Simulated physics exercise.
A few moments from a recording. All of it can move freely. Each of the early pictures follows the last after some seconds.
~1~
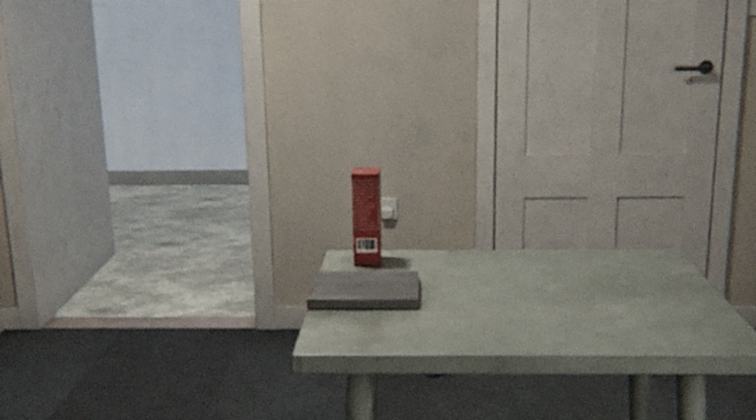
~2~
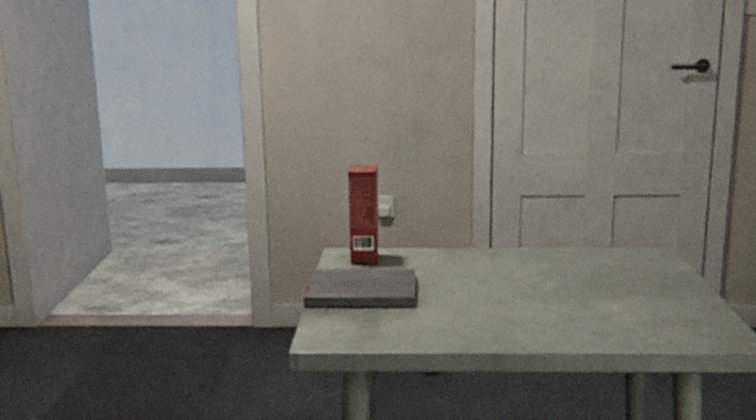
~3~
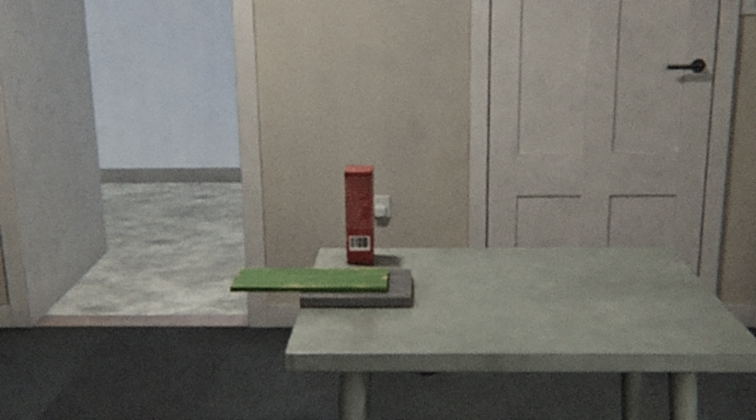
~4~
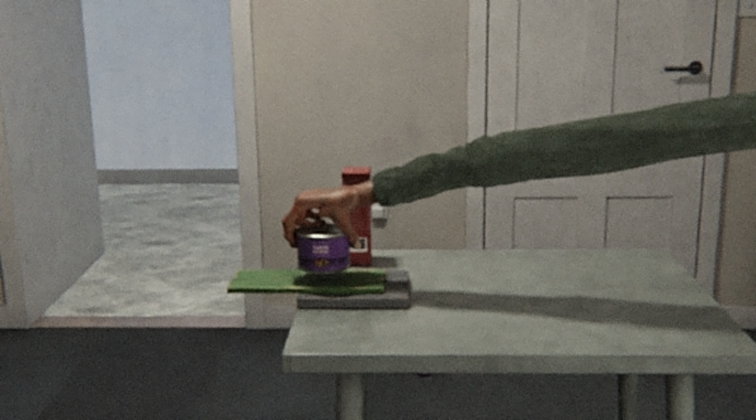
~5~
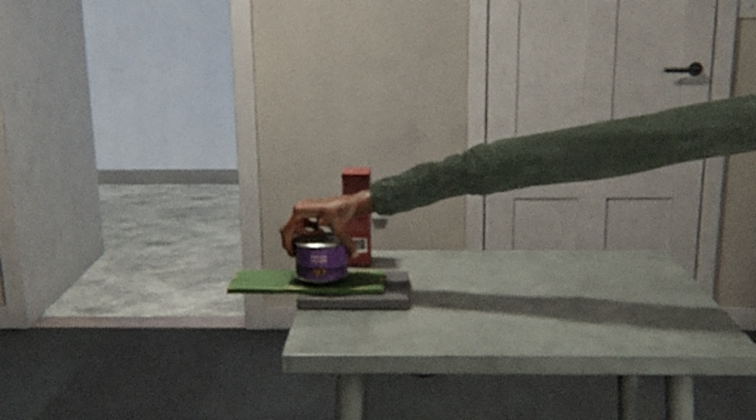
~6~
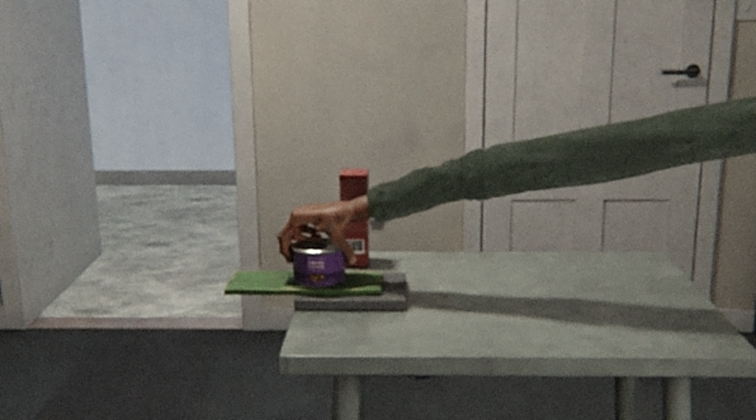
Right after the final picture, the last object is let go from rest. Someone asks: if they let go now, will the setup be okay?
Yes, it holds.
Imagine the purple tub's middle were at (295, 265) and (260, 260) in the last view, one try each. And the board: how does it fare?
On the first try it remains balanced, and on the second it falls.
Then, 0.60 s past the last view, things are still on the move.
Then, 1.40 s past the last view, nothing moves.
Then, 2.10 s past the last view, purple tub resting near (318, 263).
Finally, all 4 still in place. Final places as the last picture's camera would see them, purple tub near (318, 263). The board keeps its balance.
